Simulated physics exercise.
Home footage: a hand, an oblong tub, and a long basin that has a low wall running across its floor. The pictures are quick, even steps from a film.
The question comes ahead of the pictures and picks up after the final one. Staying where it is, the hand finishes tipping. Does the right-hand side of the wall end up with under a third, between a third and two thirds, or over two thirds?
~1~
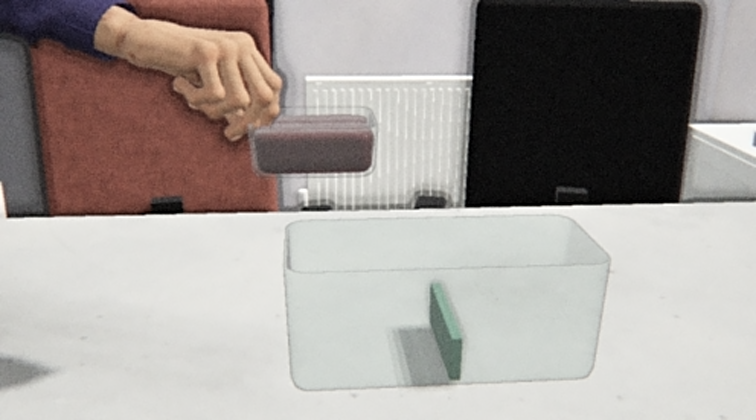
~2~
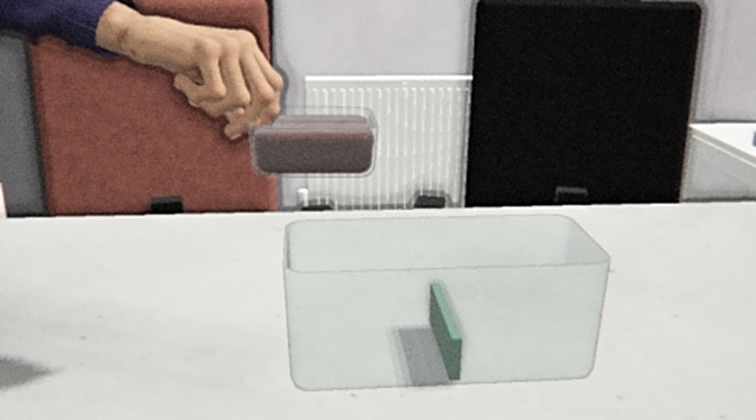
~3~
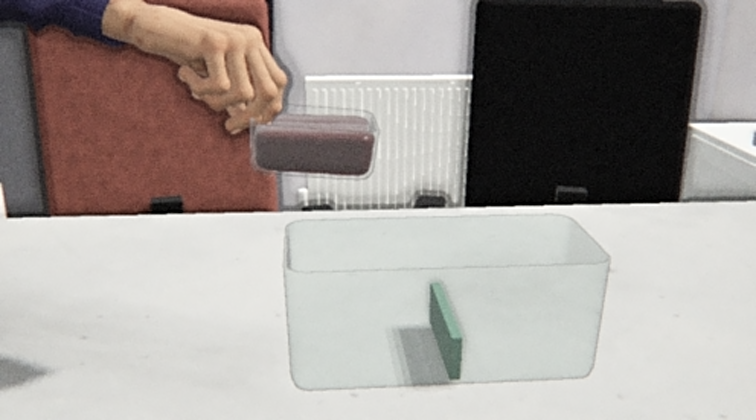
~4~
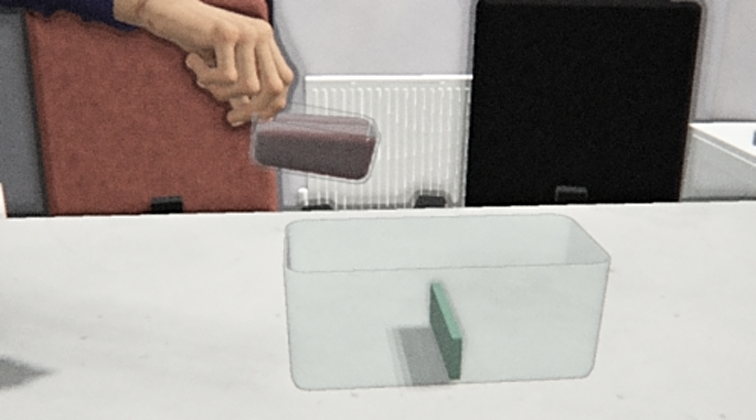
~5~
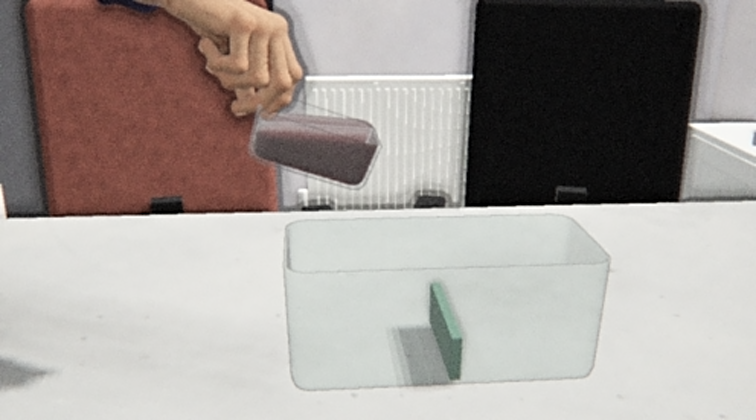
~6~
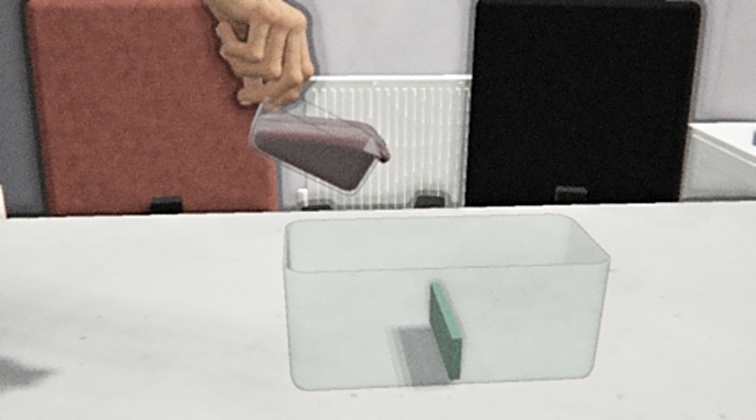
It ends up with under a third.
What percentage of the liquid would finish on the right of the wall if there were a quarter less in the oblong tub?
Close to 0 per cent.
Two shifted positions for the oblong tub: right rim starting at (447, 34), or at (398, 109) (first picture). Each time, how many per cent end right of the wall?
It comes to about 85 %, followed by about 60 %.
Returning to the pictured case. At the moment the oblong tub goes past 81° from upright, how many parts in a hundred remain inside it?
I'd reckon near 15 percent is still held at that tilt.
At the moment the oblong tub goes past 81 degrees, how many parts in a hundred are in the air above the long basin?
About 30 per cent.
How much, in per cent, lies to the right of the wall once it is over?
Around 15 %.
A moment on, the oblong tub is tipped on its side and 15 per cent is still to pour, 45 is left of the wall and 8 right of it.
Next, the oblong tub is tipped on its side and 4 per cent is still to pour, 79 is left of the wall and 13 right of it.
Then the oblong tub is tipped on its side and 1 per cent is still to pour, 84 is left of the wall and 14 right of it.
Later the oblong tub is tipped on its side and 0 per cent is still to pour, 86 is left of the wall and 14 right of it.
In the end 86 per cent lies left of the wall, 14 right of it and 0 outside.
